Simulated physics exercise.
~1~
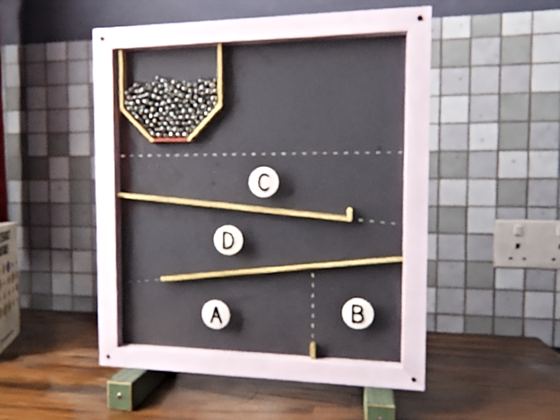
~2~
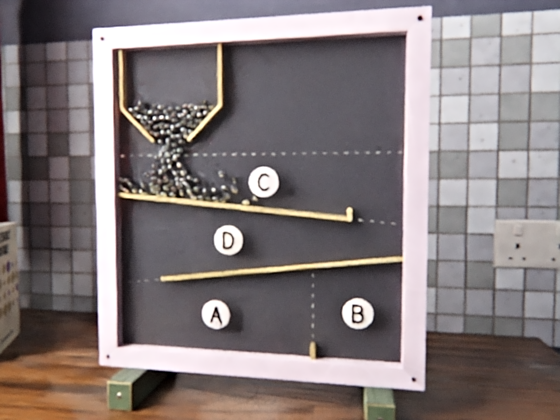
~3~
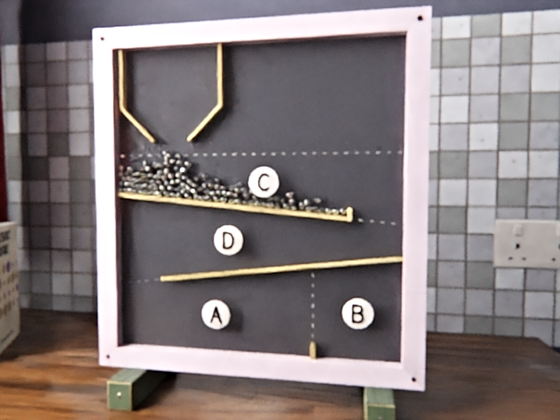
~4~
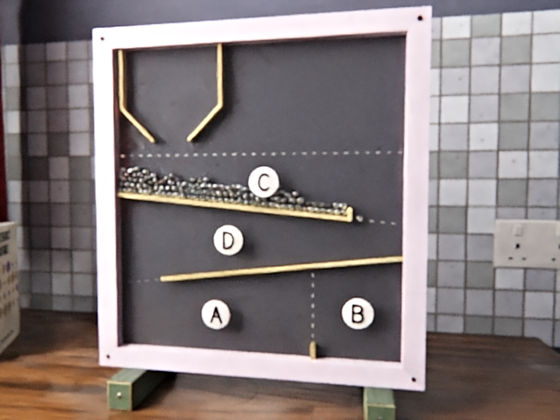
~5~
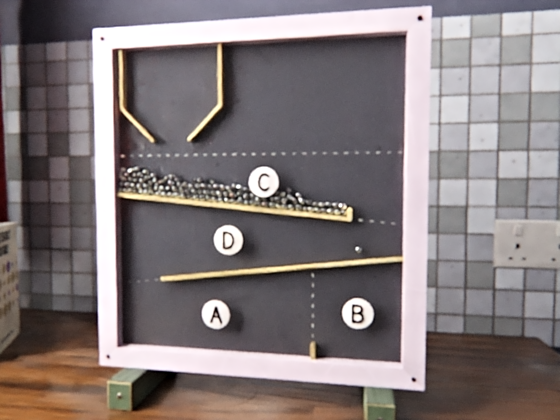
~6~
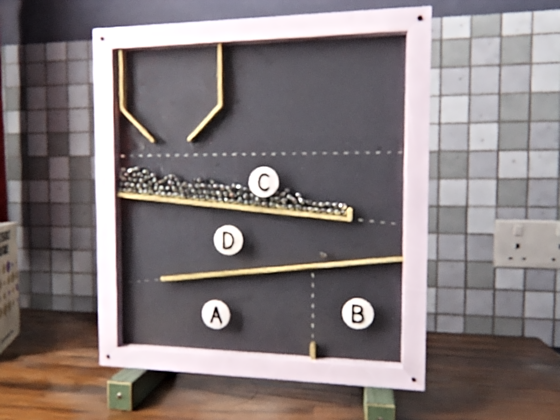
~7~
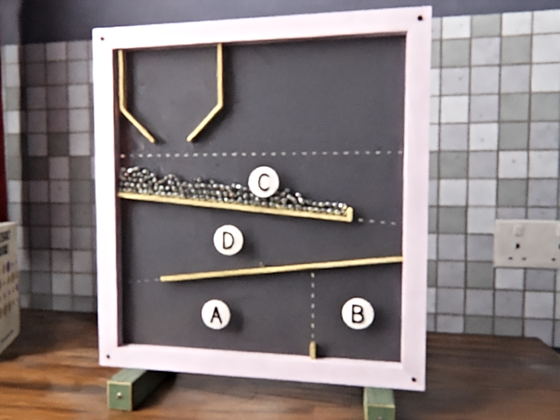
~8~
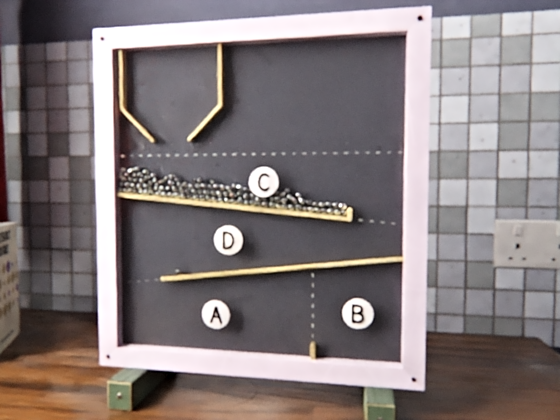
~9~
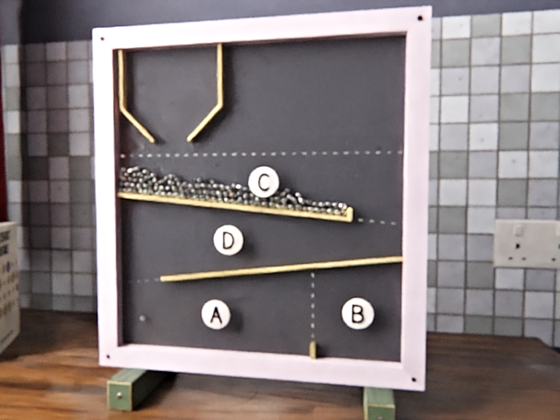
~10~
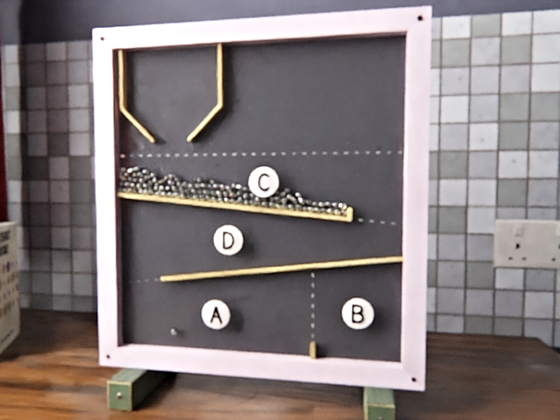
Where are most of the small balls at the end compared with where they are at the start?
At the start the balls are gathered in the hopper at the upper left. By the end most of them lie lower down, spread rightward along the upper sloping strip in section C.
